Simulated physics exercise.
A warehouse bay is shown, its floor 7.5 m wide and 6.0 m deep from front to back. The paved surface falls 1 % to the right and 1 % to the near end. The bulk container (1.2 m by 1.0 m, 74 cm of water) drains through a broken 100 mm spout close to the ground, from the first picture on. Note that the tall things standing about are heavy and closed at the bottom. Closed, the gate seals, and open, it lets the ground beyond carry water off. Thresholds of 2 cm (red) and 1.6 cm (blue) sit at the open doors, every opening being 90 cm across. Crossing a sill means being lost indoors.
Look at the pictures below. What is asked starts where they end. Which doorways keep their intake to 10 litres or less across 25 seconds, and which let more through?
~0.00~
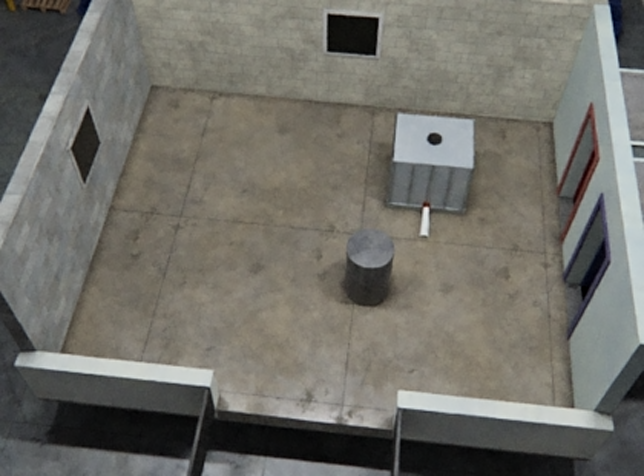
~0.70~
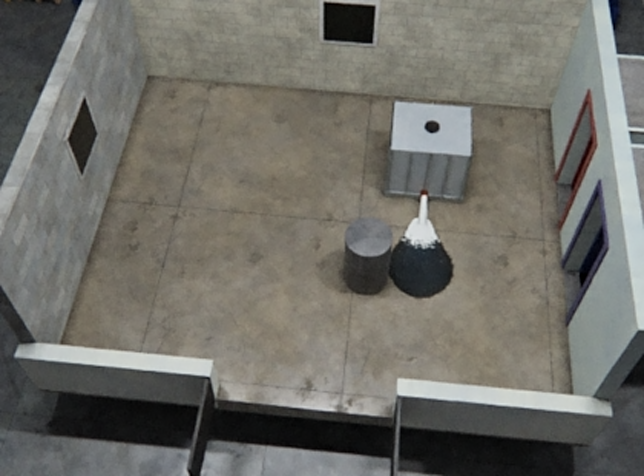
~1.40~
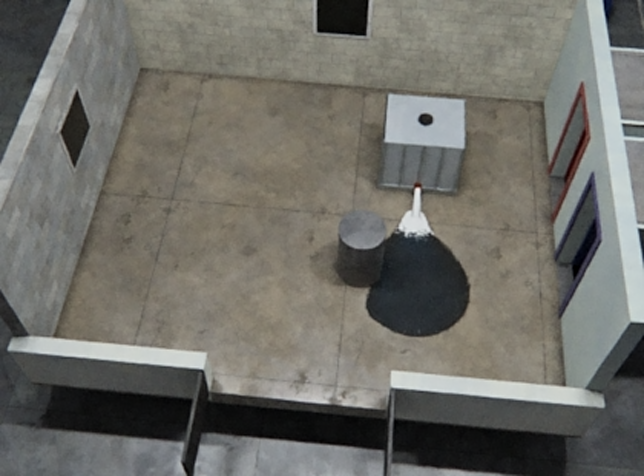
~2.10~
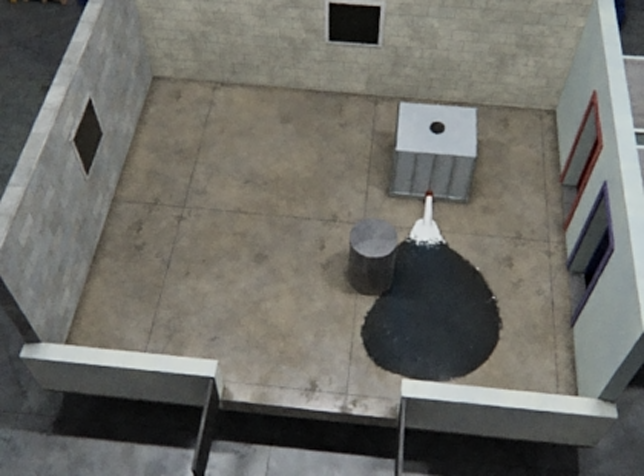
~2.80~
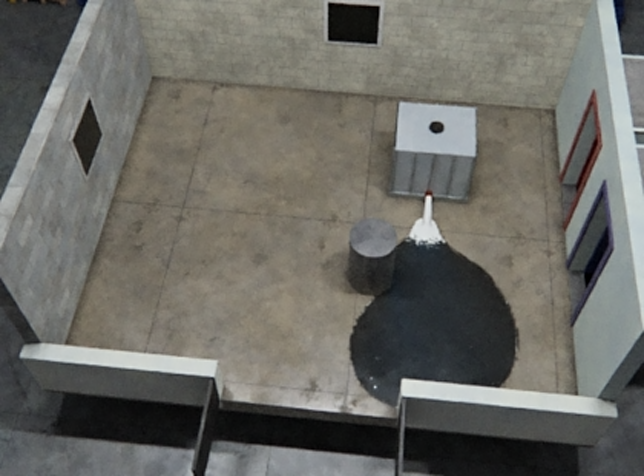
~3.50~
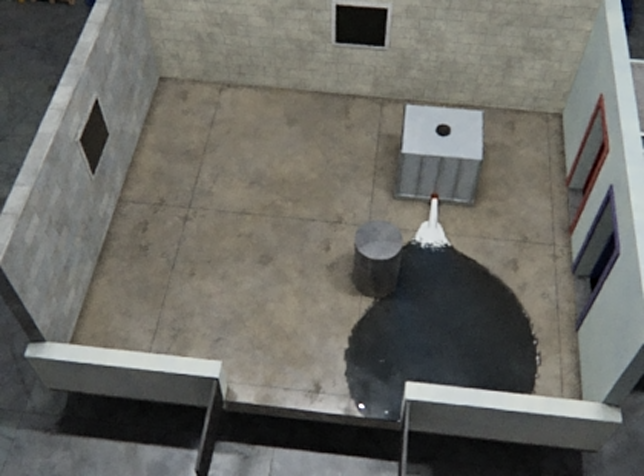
Across that span, at the red door the intake stays at or under 10 litres; at the blue door the intake goes above 10 litres.
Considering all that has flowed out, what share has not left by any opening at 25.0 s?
About 70 per cent remains.
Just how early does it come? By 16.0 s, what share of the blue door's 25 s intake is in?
15 percent, roughly.
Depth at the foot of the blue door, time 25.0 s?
Depth: Approx. 3.5 cm.
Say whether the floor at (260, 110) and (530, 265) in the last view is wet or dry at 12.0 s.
Bone dry, soaked.
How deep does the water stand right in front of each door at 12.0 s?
Depths in centimetres: Red 0.4, blue 2.5.
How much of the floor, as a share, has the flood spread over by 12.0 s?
About 25 percent of the floor.
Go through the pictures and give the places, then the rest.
In the first picture, the jet has just started at (426, 218); the ground is still dry.
In the second picture, from the spout at (424, 206) the water has spread over 0.9 m2; its tip is at (411, 293), and it is 1.2 cm deep on average.
In the third picture, from the spout at (417, 199) the water has spread over 2.2 m2; its tip is at (430, 333), and it is 1.1 cm deep on average.
In the fourth picture, the jet leaves at (429, 207); the sheet reaches (436, 379), 3.3 m away, and wets 3.6 m2.
In the fifth picture, from the spout at (428, 207) the water has spread over 5.0 m2; its tip is at a hidden place, and it is 1.1 cm deep on average.
In the sixth picture, from the spout at (434, 210) the water has spread over 5.9 m2; its tip is at a hidden place, and it is 1.1 cm deep on average.
After 5.0 s water covers 15 % of the floor and is deepest (6 cm) near (431, 231); red door not reached, blue door not reached.
After 8.0 s water covers 20 % of the floor and is deepest (6 cm) near (431, 231); red door not reached, blue door 0.94 cm at the sill, 0 L in.
After 12.0 s water covers 25 % of the floor and is deepest (6 cm) near (577, 425); red door not reached, blue door 2.3 cm at the sill, 0 L in.
After 16.0 s water covers 25 % of the floor and is deepest (6 cm) near (577, 425); red door 1.5 cm at the sill, 0 L in, blue door 2.8 cm at the sill, 4 L in.
After 25.0 s water covers 30 % of the floor and is deepest (6 cm) near (577, 425); red door 2.1 cm at the sill, 0 L in, blue door 3.4 cm at the sill, 21 L in.
